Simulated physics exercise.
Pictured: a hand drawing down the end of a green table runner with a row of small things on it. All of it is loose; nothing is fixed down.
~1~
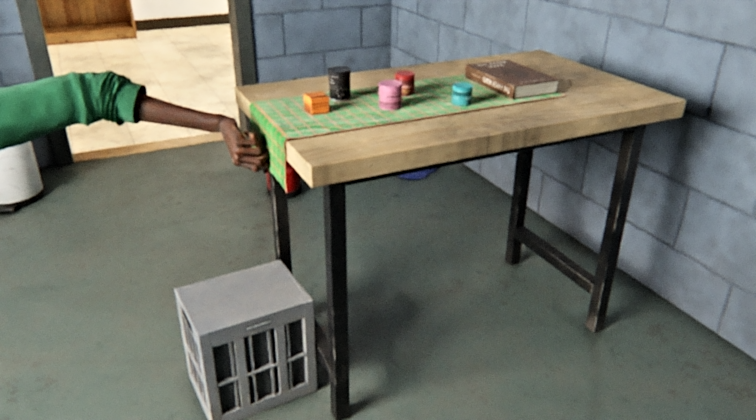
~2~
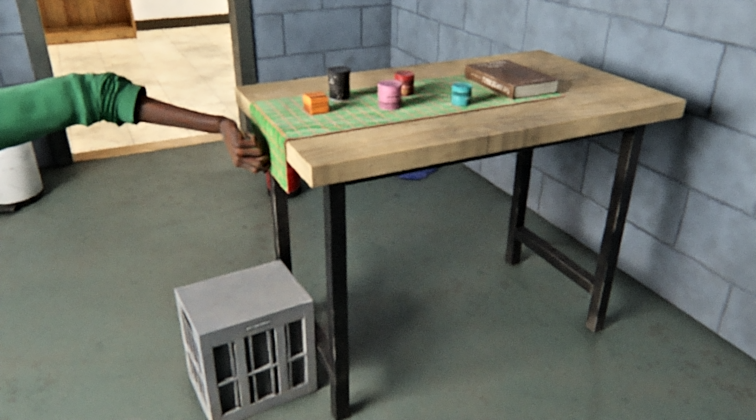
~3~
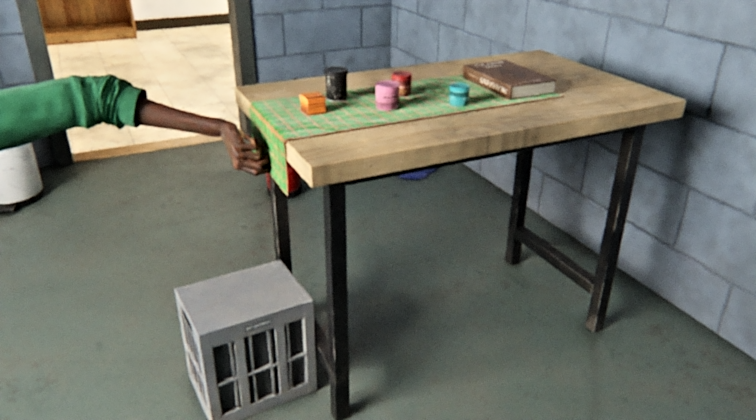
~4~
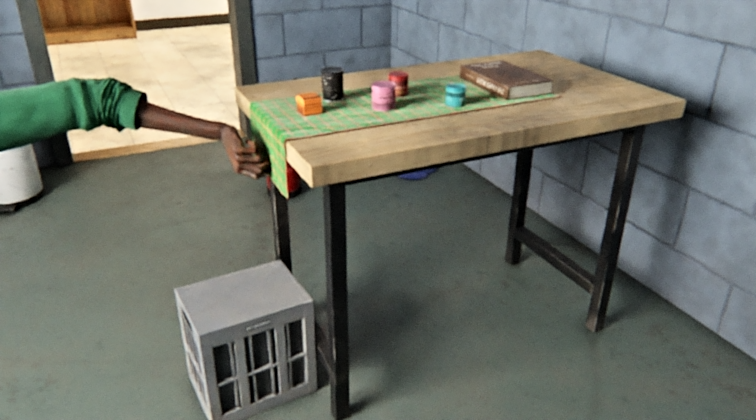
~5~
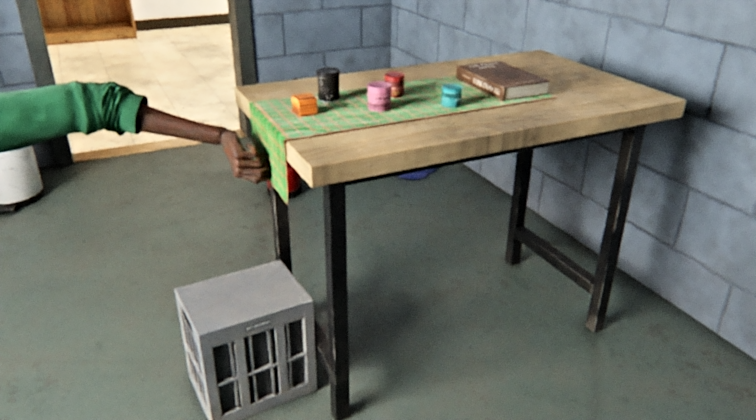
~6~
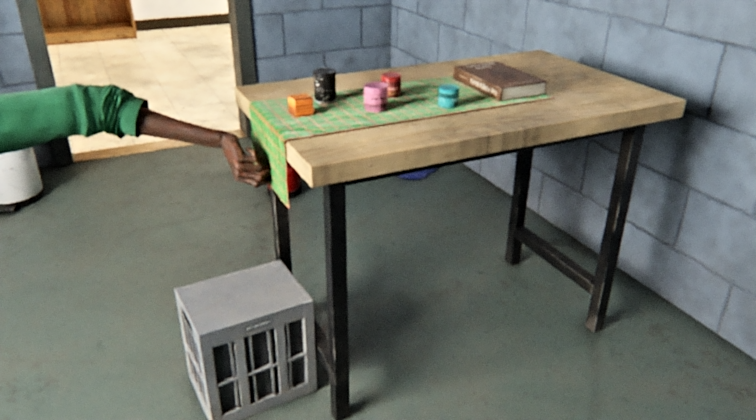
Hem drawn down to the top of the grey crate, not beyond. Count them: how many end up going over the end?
Going over the edge will be three of them.
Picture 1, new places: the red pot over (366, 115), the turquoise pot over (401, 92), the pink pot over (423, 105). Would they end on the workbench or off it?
The red pot will end up down, the turquoise pot will stay where it is, and the pink pot will stay where it is.
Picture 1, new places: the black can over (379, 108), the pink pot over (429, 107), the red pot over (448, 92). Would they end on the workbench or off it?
As for the black can, it goes off; the pink pot stays aboard; the red pot stays aboard.
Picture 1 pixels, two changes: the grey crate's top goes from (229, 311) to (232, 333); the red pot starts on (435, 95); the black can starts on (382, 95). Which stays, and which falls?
Red pot stays, black can is gone.
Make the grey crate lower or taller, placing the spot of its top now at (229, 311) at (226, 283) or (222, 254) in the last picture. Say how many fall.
The count: 2 and 1.
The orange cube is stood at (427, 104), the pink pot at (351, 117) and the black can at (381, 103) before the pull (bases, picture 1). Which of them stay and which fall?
First the orange cube, which is kept, then the pink pot, which is lost, and finally the black can, which is lost.
Soon after, hem near (272, 239); orange cube gone.
After that, hem on the crate; orange cube, black can and pink pot gone.
In the end, hem on the crate; orange cube, black can and pink pot gone. The workbench loses three.
